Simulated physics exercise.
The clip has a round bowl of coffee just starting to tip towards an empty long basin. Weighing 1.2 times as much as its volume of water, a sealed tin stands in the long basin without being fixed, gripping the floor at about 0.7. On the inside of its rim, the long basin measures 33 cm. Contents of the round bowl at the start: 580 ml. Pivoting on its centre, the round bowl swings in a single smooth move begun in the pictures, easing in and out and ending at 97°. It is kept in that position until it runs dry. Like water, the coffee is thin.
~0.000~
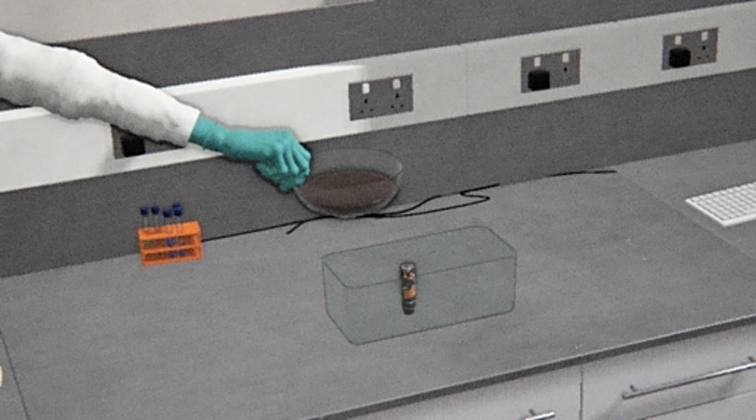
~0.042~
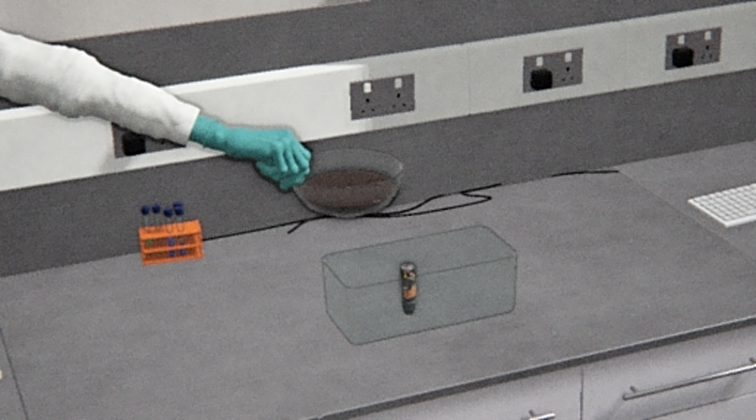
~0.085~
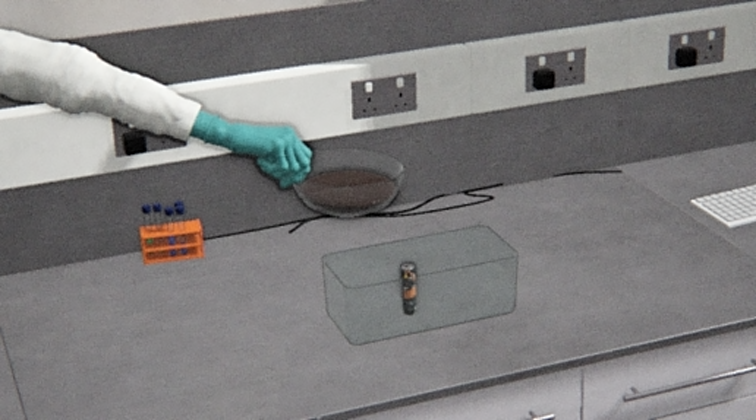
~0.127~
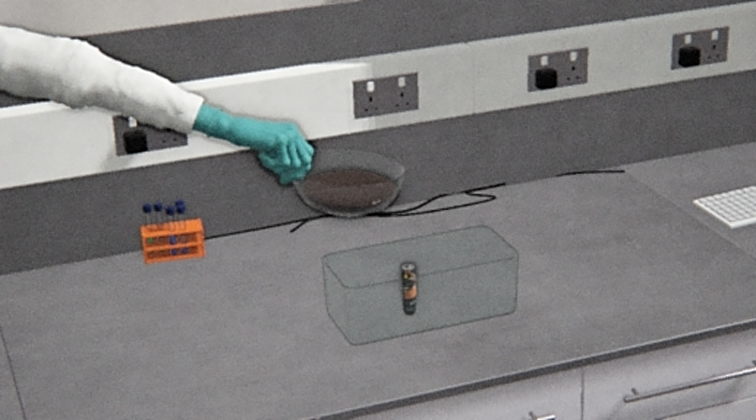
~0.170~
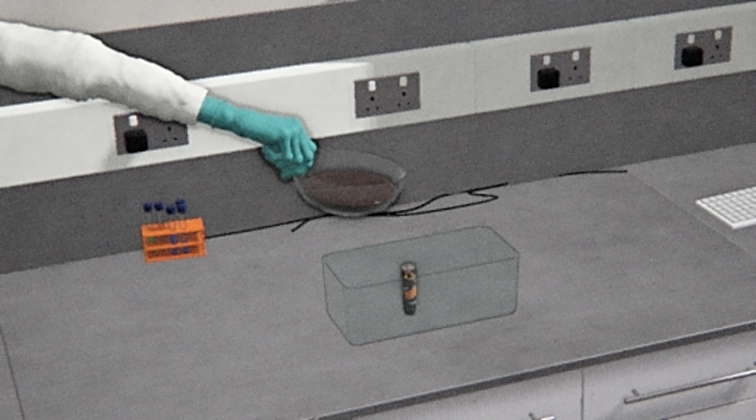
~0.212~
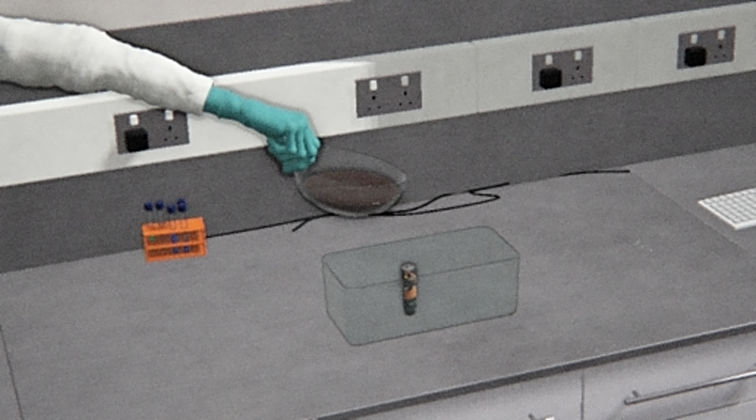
Glass bowl of brown liquid tilting slightly to the right in a teal-gloved hand above a clear rectangular container on a grey bench.
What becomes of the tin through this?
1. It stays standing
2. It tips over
The answer is 1.
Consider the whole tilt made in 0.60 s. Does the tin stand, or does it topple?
Outcome - the tin remains standing.
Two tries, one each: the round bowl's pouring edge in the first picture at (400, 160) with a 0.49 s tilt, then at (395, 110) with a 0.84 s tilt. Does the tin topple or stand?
First it stays on its base; then it tips over.
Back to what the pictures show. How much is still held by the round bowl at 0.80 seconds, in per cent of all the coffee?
Remaining share: Approx. 3 %.
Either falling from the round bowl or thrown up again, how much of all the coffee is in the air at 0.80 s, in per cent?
Around 8 percent of it is airborne.
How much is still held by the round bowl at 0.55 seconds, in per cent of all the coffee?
Portion remaining: Approx. 36 per cent.
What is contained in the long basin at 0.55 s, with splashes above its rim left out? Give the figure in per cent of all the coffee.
Roughly 9 per cent.
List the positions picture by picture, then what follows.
The first frame shows tilt 0°; pouring edge (399, 160); surface from (301, 195) to (391, 179); the long basin's rim runs from (333, 273) to (502, 240); the tin's top is at (408, 269).
The second frame shows tilt 1°; pouring edge (399, 160); surface from (300, 195) to (391, 179).
The third frame shows tilt 2°; pouring edge (400, 161); surface from (300, 194) to (391, 180).
The fourth frame shows tilt 5°; pouring edge (401, 164); surface from (300, 192) to (392, 181).
The fifth frame shows tilt 9°; pouring edge (402, 168); surface from (301, 191) to (393, 182).
The sixth frame shows tilt 14°; pouring edge (403, 172); surface from (303, 190) to (394, 183).
After 0.55 s the tilt is 71° and 36 per cent is still to pour; the tin stands where it began.
After 0.80 s the tilt is 96° and 3 per cent is still to pour; the tin stands where it began.
After 1.06 s the tilt is 97° and 0 per cent is still to pour; the tin stands where it began.
After 1.34 s the tilt is 97° and 0 per cent is still to pour; the tin stands where it began.
In the end the tin stands where it began.
